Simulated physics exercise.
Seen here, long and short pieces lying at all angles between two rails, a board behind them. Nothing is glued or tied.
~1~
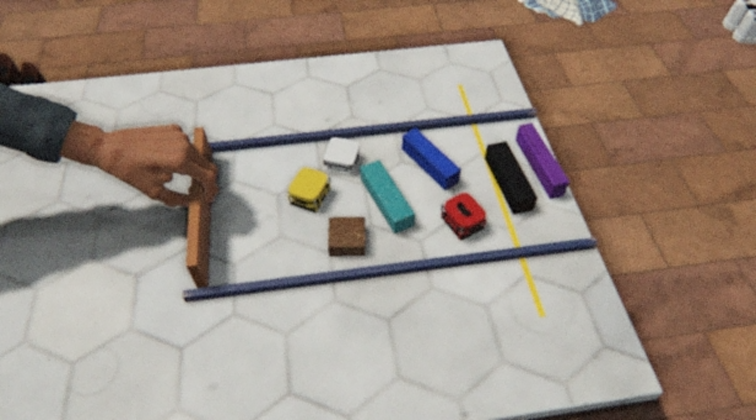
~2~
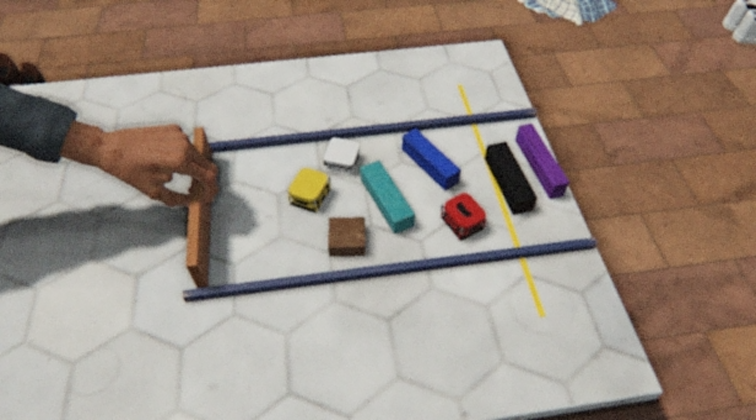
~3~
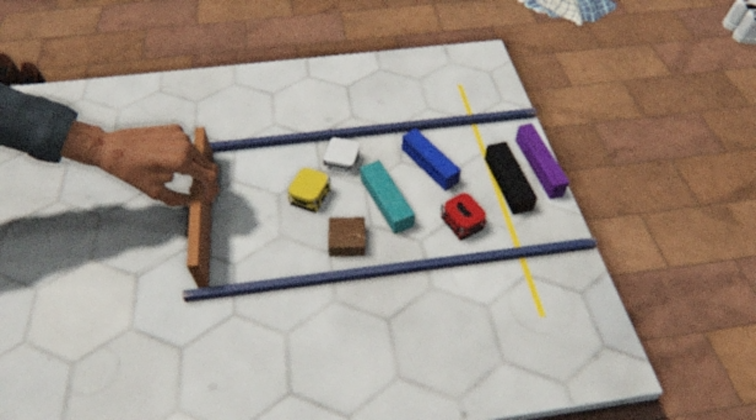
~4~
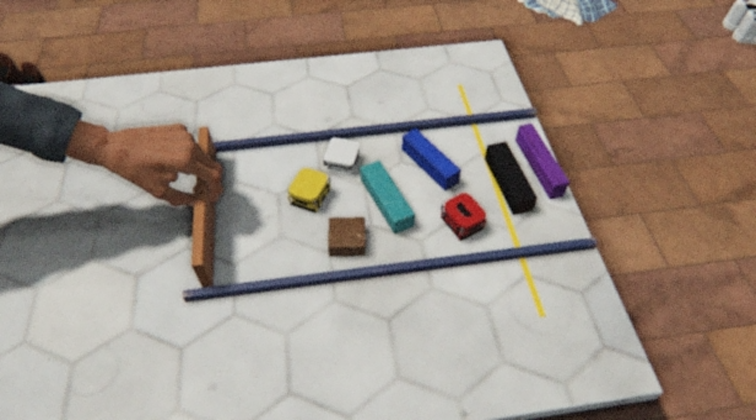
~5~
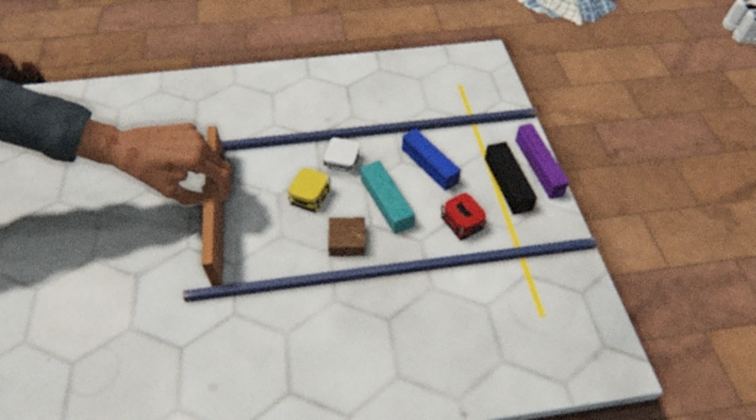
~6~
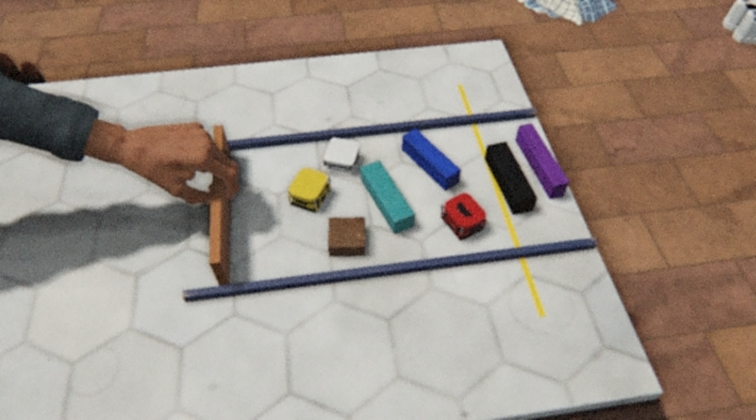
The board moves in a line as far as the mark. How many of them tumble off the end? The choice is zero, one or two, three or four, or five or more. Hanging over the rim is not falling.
The number that fall off is one or two.
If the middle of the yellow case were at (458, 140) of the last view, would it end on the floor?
From there it survives.
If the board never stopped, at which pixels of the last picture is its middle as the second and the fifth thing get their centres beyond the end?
Near (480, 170) and (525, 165).
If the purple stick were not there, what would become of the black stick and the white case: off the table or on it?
The black stick comes down, the white case is kept.
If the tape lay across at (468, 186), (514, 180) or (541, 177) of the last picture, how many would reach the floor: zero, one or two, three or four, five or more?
In that order: Just one or two; 3 or 4; five or over.
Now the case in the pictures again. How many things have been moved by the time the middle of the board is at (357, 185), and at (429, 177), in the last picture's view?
First 4, then 7.
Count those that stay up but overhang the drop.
That would be 2.
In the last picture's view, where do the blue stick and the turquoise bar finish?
First (532, 137), then (540, 179).
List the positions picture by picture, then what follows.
The first picture shows purple stick (541, 160); black stick (510, 177); red case (464, 217); board (201, 203); tape (495, 182).
The second picture shows black stick (510, 177); brown block (347, 237).
The third picture shows red case (464, 217); yellow case (309, 190).
The fourth picture shows purple stick (541, 160); turquoise bar (387, 196).
The fifth picture shows black stick (510, 177); white case (342, 157).
The sixth picture shows purple stick (541, 160); black stick (510, 177); red case (464, 217); board (221, 201); tape (495, 182).
Soon after, none off yet; purple stick at rest near (541, 160); black stick at rest near (510, 177); red case at rest near (464, 217).
At rest, the number that fall off is one or two; fallen, black stick and purple stick.
